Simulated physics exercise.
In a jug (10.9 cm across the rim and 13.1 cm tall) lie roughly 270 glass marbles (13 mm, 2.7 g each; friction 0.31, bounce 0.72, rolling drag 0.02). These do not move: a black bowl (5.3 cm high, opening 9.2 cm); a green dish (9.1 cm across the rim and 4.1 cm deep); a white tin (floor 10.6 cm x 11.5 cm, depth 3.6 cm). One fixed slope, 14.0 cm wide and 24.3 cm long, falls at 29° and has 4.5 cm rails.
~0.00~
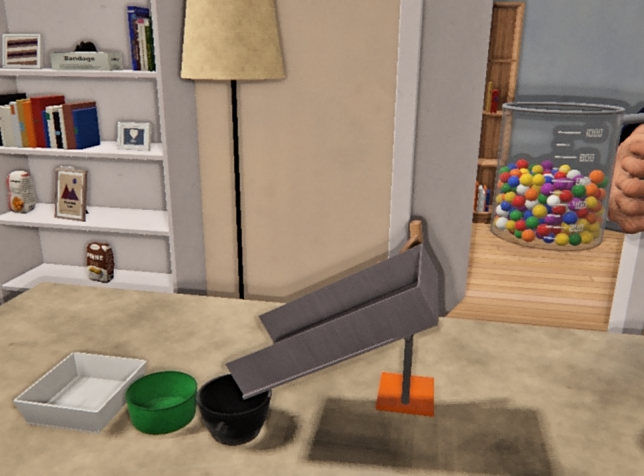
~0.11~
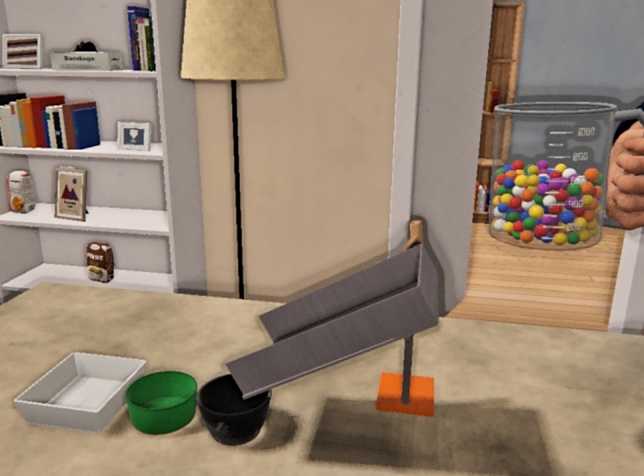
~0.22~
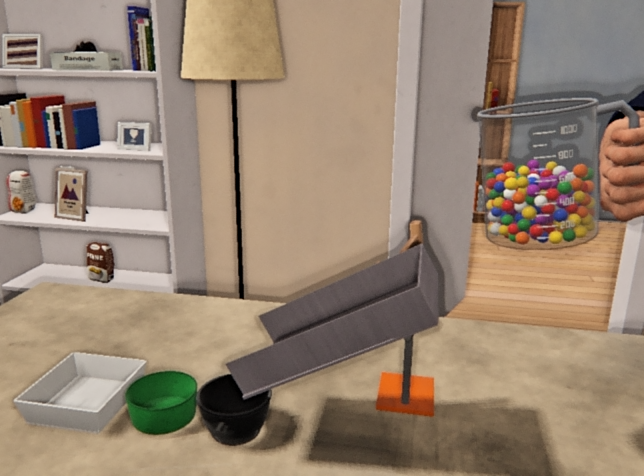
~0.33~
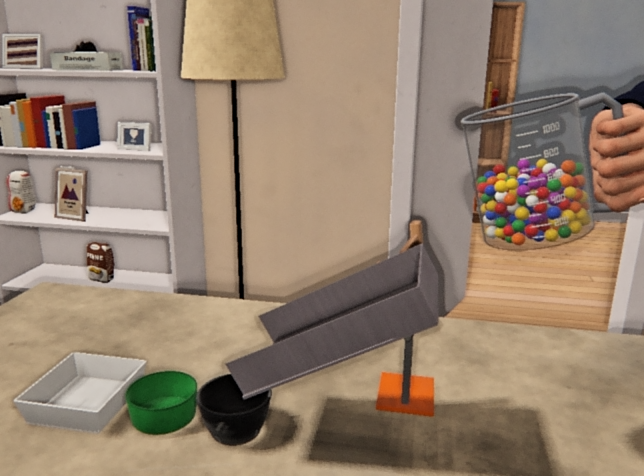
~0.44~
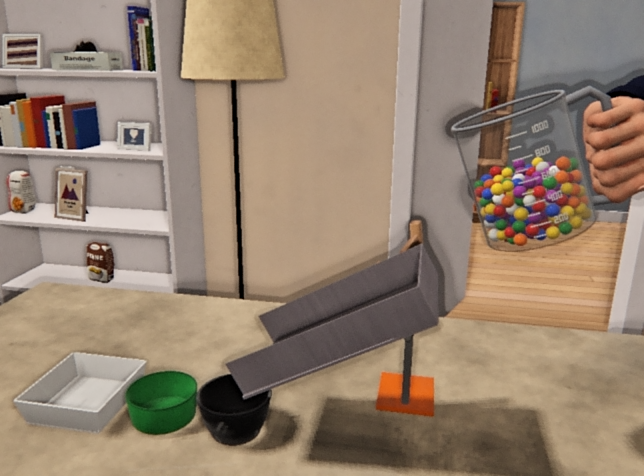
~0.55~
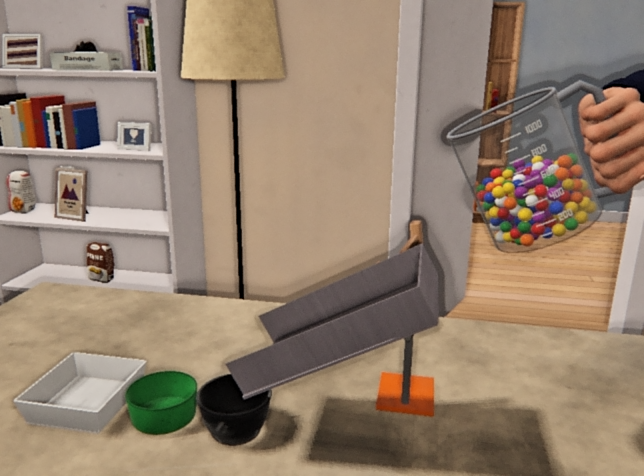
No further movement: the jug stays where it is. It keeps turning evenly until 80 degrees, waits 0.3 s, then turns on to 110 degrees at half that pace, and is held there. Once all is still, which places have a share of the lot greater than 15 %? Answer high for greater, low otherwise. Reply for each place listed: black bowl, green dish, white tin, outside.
Black bowl: Low, green dish: Low, white tin: Low, outside everything: High.
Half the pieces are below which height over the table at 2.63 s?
I'd estimate close to 32 centimetres.
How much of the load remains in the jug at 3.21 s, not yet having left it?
About 10 %.
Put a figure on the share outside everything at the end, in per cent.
90 %, approximately.
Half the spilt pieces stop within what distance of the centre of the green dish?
My estimate is close to 78 centimetres.
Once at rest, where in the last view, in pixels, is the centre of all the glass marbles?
Roughly at pixel (356, 442).
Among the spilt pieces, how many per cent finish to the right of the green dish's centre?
90%, roughly.
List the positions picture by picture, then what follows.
The first frame shows jug at (558, 134); tilt 0 degrees; moved 0.0 cm; lip at (505, 107); top of the load at (538, 171); black bowl at (234, 393); green dish at (162, 389); white tin at (84, 379).
The second frame shows jug at (551, 135); tilt 3 degrees; moved 0.5 cm; lip at (497, 109); top of the load at (534, 171).
The third frame shows jug at (537, 136); tilt 9 degrees; moved 1.5 cm; low side left; lip at (480, 115); top of the load at (581, 171).
The fourth frame shows jug at (522, 137); tilt 15 degrees; moved 2.5 cm; low side left; lip at (463, 122); top of the load at (570, 169).
The fifth frame shows jug at (514, 138); tilt 21 degrees; moved 2.9 cm; low side left; lip at (453, 129); top of the load at (566, 166).
The sixth frame shows jug at (510, 140); tilt 27 degrees; moved 2.9 cm; low side left; lip at (449, 137); top of the load at (565, 162); black bowl at (234, 393); green dish at (162, 389); white tin at (84, 379). It turns about 55 degrees a second.
Then, at 1.35 s, tilt 72 degrees; jug 100 %; middle of all pieces near (544, 190).
After 2.01 s, tilt 82 degrees; jug 95 %, slope 5 %; middle of all pieces near (534, 195).
Then, at 2.63 s, tilt 100 degrees; jug 80 %, outside 5 %, slope 15 %; middle of all pieces near (516, 222).
After 3.21 s, tilt 110 degrees; jug 10 %, outside 40 %, black bowl 5 %, slope 30 %, in the air 15 %; middle of all pieces near (476, 375).
In the end, at 5.1 s, jug 0 %, outside 90 %, black bowl 10 %, green dish 0 %, white tin 0 %, slope 0 %.
